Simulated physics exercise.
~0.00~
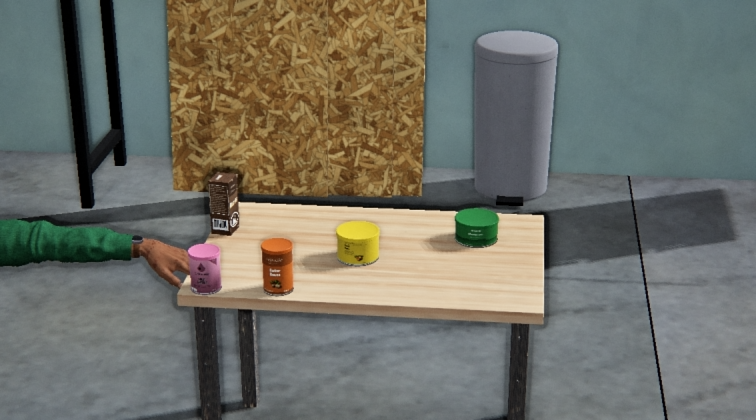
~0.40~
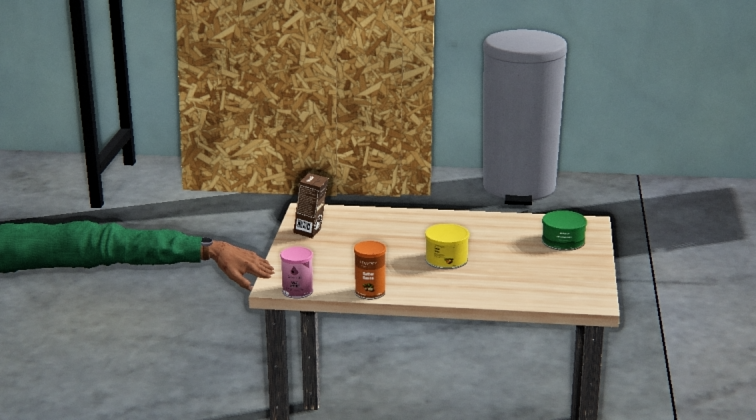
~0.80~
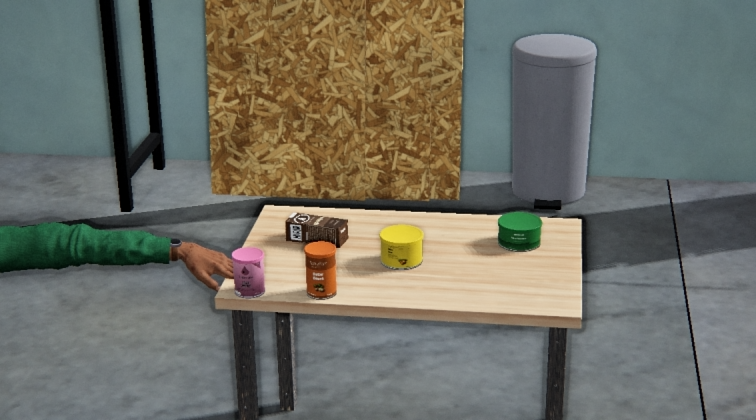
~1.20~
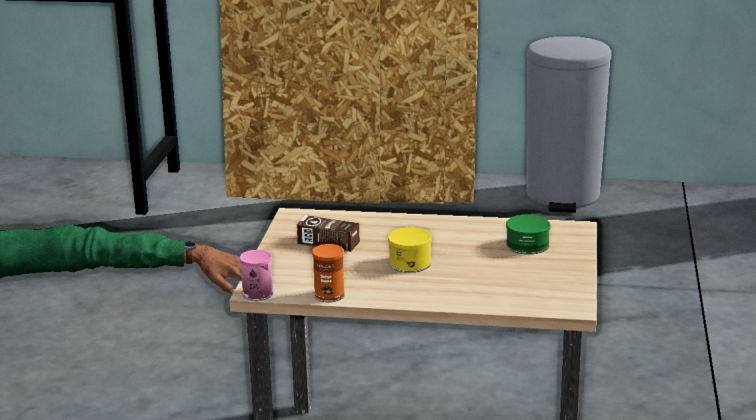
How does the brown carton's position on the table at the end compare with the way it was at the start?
At the start the brown carton stands upright at the back left of the table, and by the end it is lying on its side on the tabletop.
